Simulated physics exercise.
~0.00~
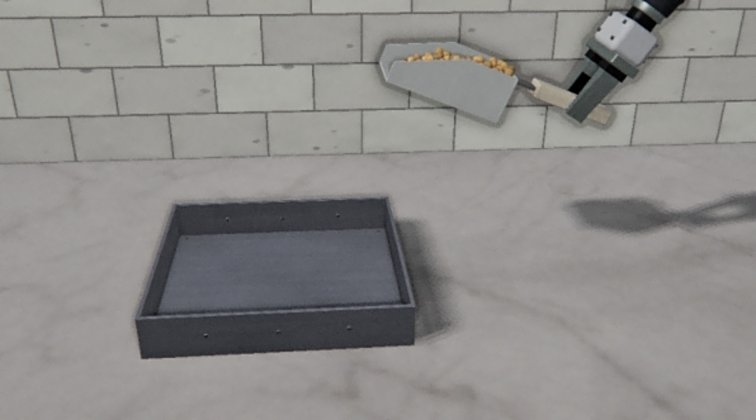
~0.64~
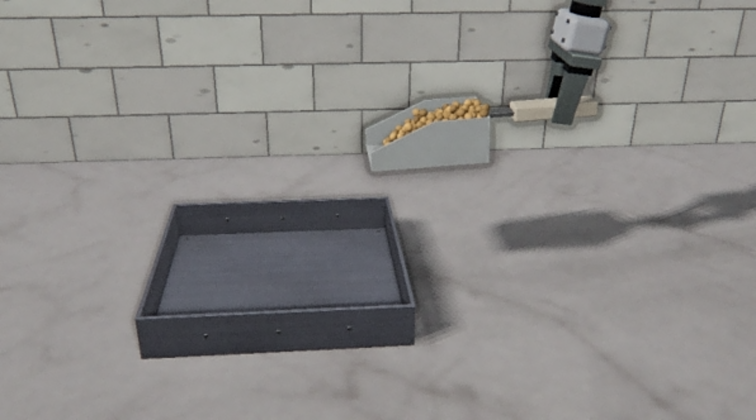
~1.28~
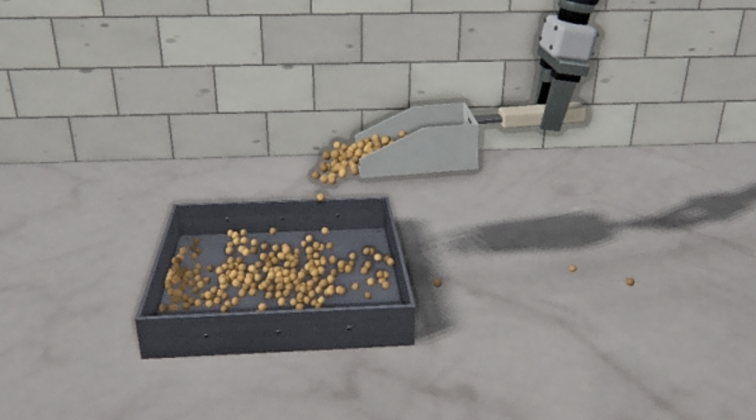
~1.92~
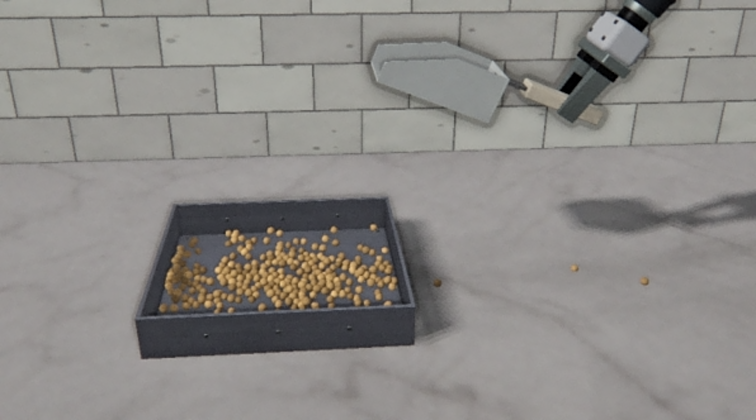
On a pale marbled counter before a whitish brick wall, seen from slightly above, an open dark grey tray sits at left while a black and white robot arm at upper right grips a light grey scoop by its cream handle. The scoop holds a heap of small golden chickpeas. The arm lowers the scoop and tips its open end toward the left. Chickpeas spill over the front and scatter across the tray, while a few land on the counter to the right. Finally the arm raises the scoop and tilts it back, leaving many chickpeas spread in the tray.
